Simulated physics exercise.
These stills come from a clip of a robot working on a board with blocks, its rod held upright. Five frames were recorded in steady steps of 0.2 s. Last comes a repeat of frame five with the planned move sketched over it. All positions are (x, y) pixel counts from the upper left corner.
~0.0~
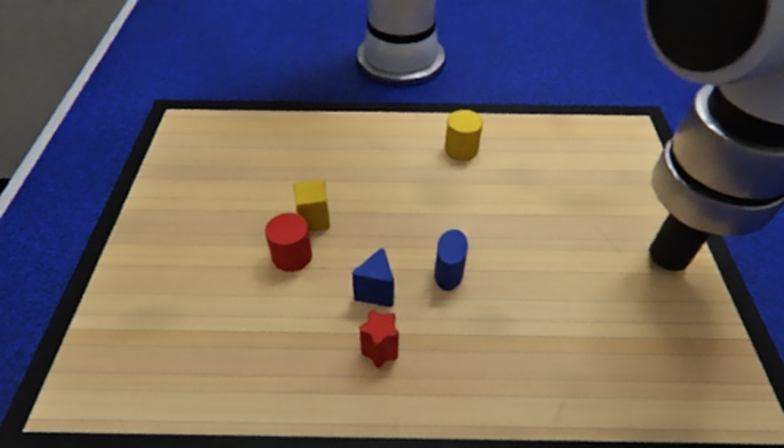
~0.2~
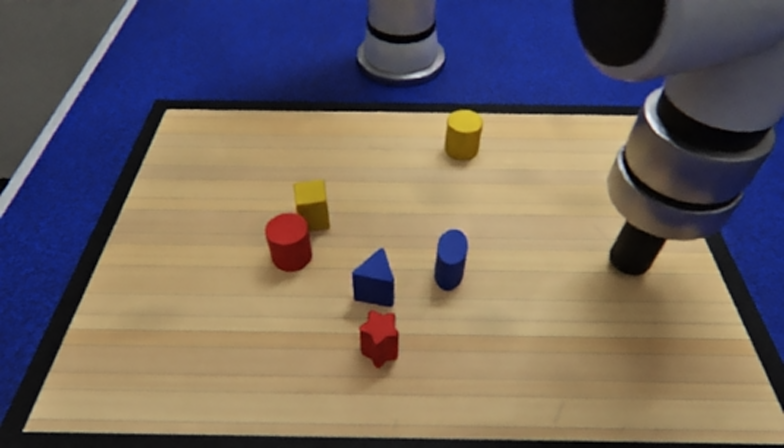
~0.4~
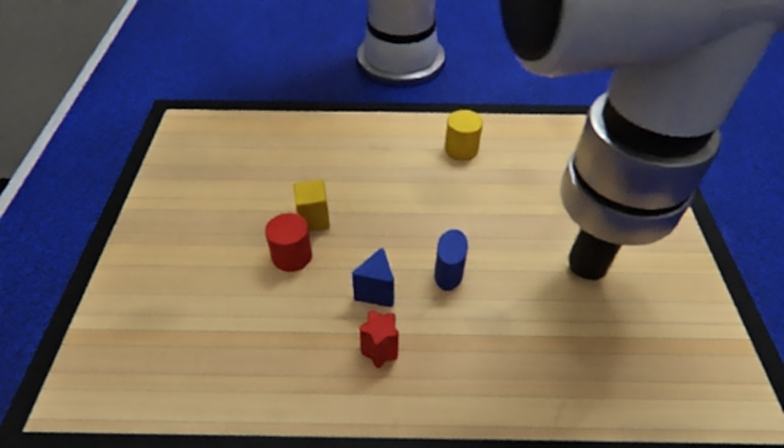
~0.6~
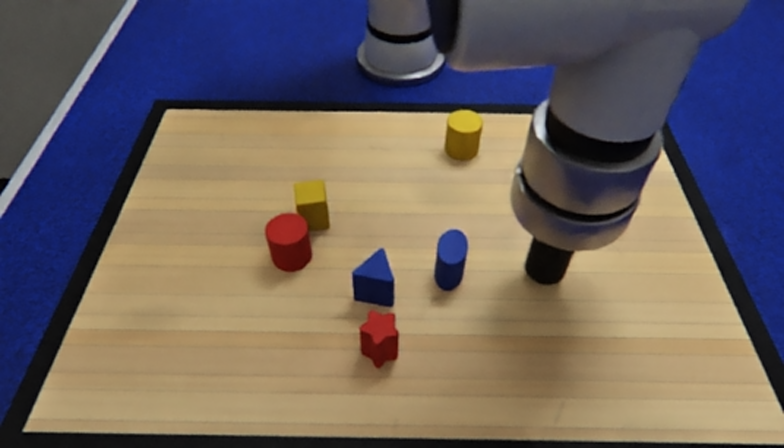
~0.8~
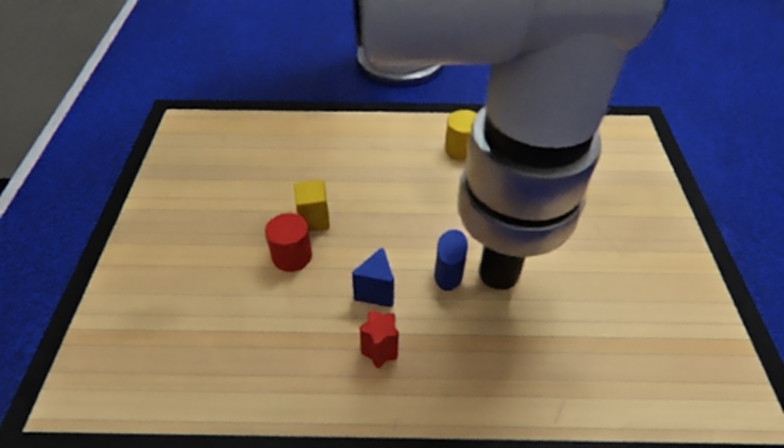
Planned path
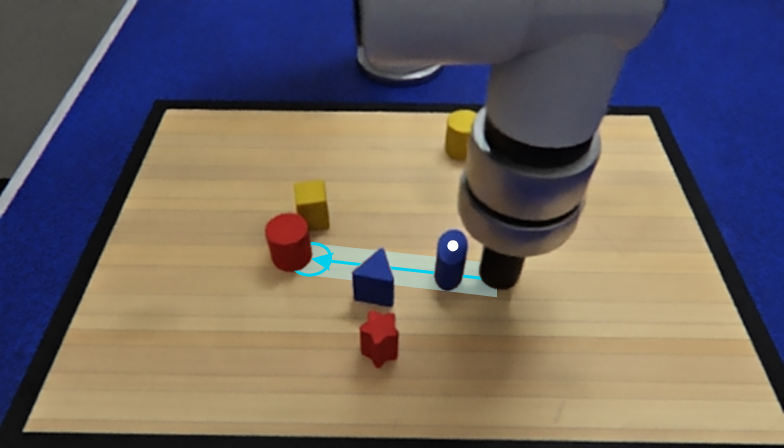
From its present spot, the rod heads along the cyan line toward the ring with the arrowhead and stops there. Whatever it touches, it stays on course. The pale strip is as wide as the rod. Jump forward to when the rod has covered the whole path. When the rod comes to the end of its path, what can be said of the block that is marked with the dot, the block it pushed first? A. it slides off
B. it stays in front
It's B.
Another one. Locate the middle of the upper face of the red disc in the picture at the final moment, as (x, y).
About (235, 226).
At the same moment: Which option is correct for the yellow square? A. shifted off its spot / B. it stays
That would be B.
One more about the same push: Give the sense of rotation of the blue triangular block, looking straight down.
Counter-clockwise, from overhead.
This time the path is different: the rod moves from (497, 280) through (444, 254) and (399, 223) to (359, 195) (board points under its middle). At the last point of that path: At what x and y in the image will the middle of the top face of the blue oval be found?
Its top middle will sit at (411, 238).
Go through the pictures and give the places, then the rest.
The first picture shows lower end of the rod at (669, 256), tops of blocks, red disc at (286, 228), yellow square at (310, 191), blue triangular block at (376, 267), blue oval at (453, 246).
The second picture shows rod at (629, 260), blocks as before.
The third picture shows rod at (588, 264), blocks as before.
The fourth picture shows rod at (545, 269), blocks as before.
The fifth picture shows rod at (499, 273), red disc at (286, 228), yellow square at (310, 191), blue triangular block at (376, 267), blue oval at (453, 246).
The drawn path runs straight from (497, 280) to (311, 259); the dot is on the blue oval.
The first path, step by step. One third of the way, rod at (434, 266); blue oval at (401, 237), turned 15° clockwise.
Two thirds of the way, rod at (371, 259); blue triangular block at (365, 267), turned 55° anticlockwise; blue oval at (337, 228), turned 25° clockwise.
At the end, rod at (310, 252); red disc at (235, 226); yellow square not moved; blue triangular block at (363, 268), turned 60° anticlockwise; blue oval at (273, 225).
